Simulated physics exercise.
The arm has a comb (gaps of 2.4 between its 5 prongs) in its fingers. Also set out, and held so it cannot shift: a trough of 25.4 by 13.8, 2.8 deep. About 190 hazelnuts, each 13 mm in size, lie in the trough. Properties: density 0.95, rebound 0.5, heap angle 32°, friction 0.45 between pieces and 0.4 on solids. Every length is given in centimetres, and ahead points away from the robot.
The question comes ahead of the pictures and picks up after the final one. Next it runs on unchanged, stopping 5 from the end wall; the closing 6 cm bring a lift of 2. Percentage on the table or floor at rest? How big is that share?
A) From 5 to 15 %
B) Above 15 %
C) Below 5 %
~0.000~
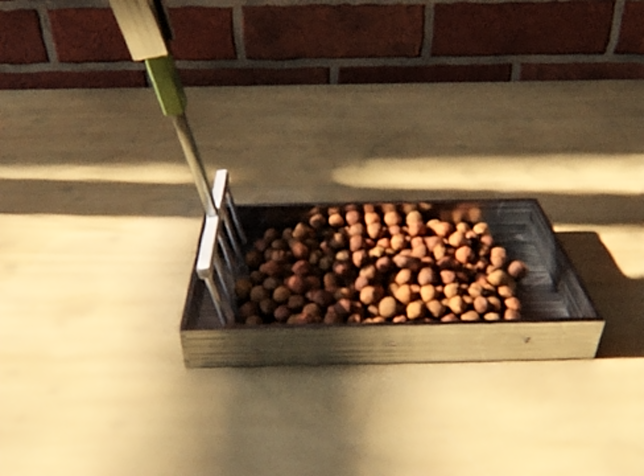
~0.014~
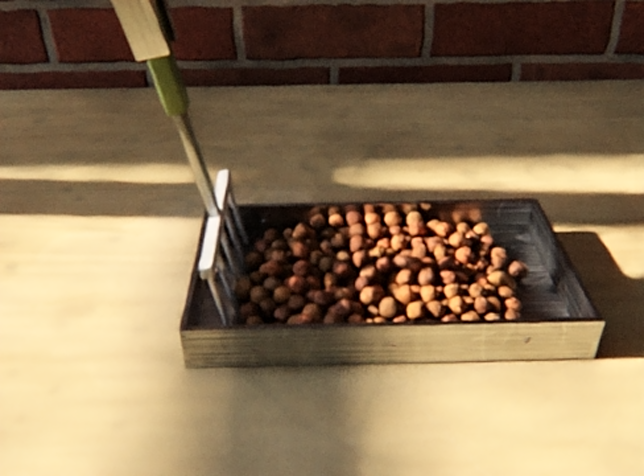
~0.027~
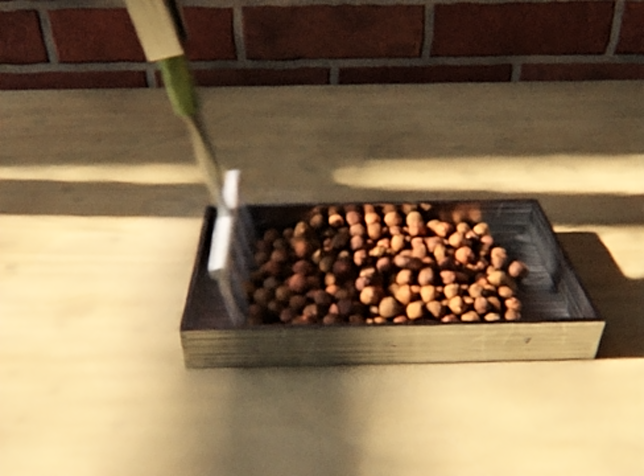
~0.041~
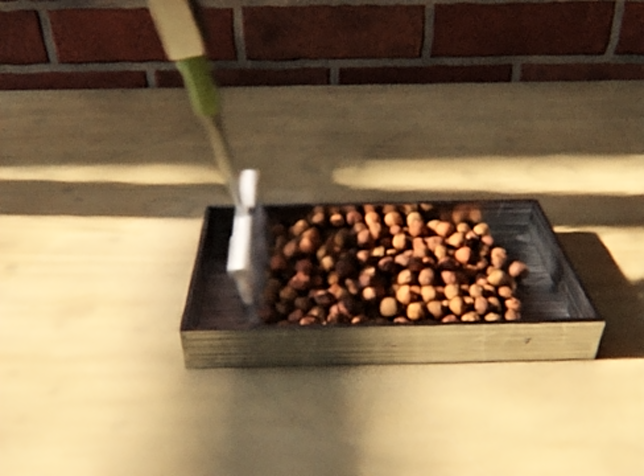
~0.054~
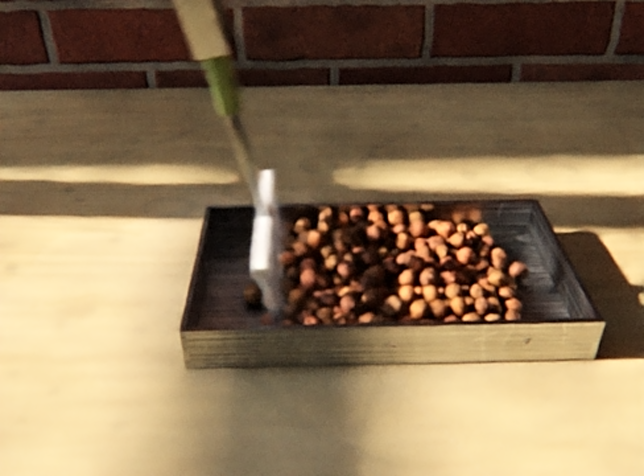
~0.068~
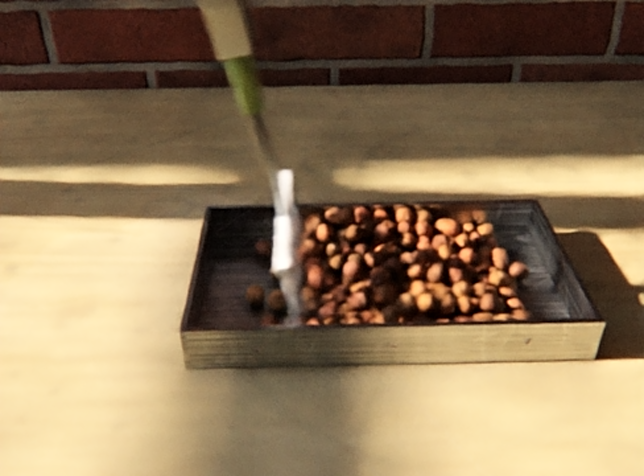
B, above 15 %.
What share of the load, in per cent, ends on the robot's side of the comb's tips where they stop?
Roughly 35 %.
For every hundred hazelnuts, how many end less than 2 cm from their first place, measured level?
Around 0 per cent.
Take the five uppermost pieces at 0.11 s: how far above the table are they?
They are around 4 cm above the table.
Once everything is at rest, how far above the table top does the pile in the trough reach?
4.0 cm, roughly.
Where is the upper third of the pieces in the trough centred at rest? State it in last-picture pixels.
Near (530, 264).
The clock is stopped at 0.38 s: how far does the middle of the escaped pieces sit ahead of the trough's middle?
Distance: Close to 18 cm.
After 0.11 s, sloping 79°, highest piece 5 above the table; 187 in the trough.
After 0.16 s, sloping 79°, highest piece 6 above the table; 187 in the trough.
After 0.38 s, sloping 79°, highest piece 7 above the table; 140 in the trough, 43 on the table or floor, 4 in flight or on the tool.
After 1.08 s, sloping 79°, highest piece 4 above the table; 140 in the trough, 47 on the table or floor.
In the end, 140 in the trough, 47 on the table or floor. That is 25 % on the table or floor.
